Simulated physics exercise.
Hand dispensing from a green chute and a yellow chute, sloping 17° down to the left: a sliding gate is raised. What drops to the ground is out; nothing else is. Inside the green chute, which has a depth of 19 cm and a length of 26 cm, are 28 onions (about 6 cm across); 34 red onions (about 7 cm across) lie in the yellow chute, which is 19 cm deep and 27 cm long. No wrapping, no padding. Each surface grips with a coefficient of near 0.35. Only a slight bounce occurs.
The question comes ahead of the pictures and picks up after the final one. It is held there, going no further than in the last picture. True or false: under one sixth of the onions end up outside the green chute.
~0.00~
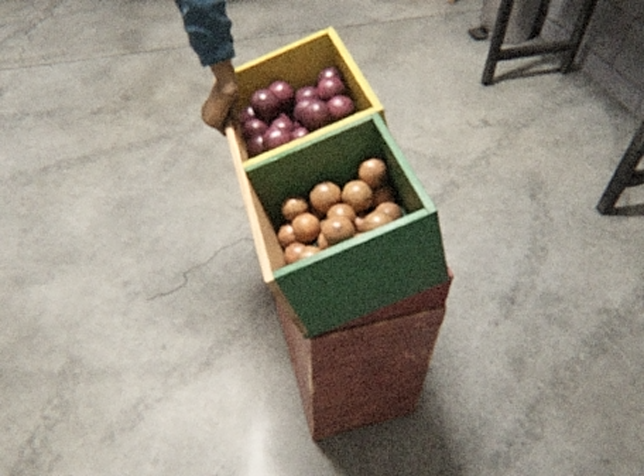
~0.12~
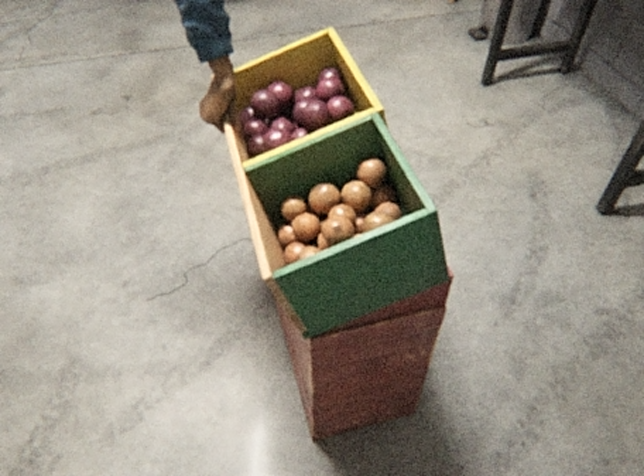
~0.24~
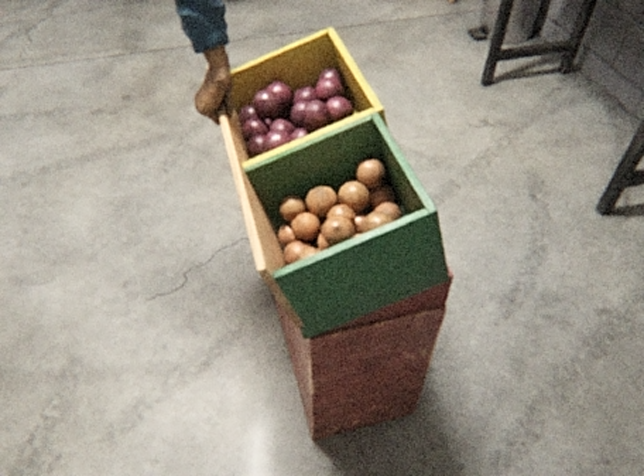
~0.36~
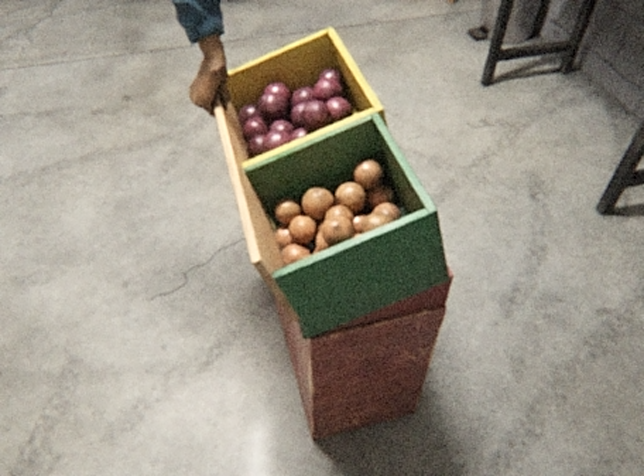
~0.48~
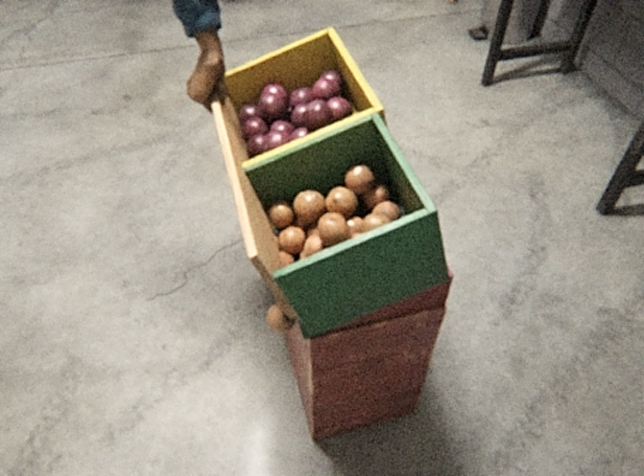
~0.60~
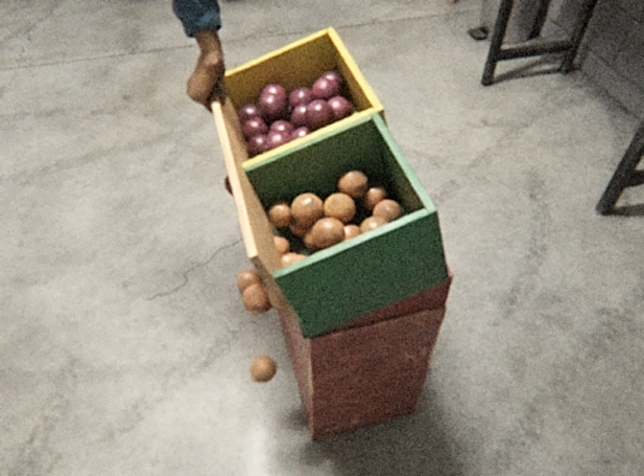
False, more than a sixth end up outside.
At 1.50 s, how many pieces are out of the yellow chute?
About: Yellow chute 1.
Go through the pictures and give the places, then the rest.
In the first frame (we follow the rim corner now nearest the camera), green chute at (428, 211); yellow chute at (375, 109); gate up 0 cm; nothing has dropped clear.
In the second frame, green chute at (428, 211); gate up 1 cm.
In the third frame, green chute at (428, 211); gate up 3 cm.
In the fourth frame, green chute at (428, 211); gate up 5 cm.
In the fifth frame, green chute at (428, 211); gate up 7 cm.
In the sixth frame, green chute at (428, 211); yellow chute at (375, 109); gate up 7 cm; 3 falling or fallen, the lowest onion at (263, 369).
After 1.00 s, 8 of 28 out of the green chute and 1 of 34 out of the yellow chute.
After 1.50 s, 13 of 28 out of the green chute and 1 of 34 out of the yellow chute.
After 2.20 s, 19 of 28 out of the green chute and 1 of 34 out of the yellow chute.
When it is over (at 3.10 s), 20 of 28 out of the green chute and 1 of 34 out of the yellow chute. Asked share, 20 of 28, 71 per cent.
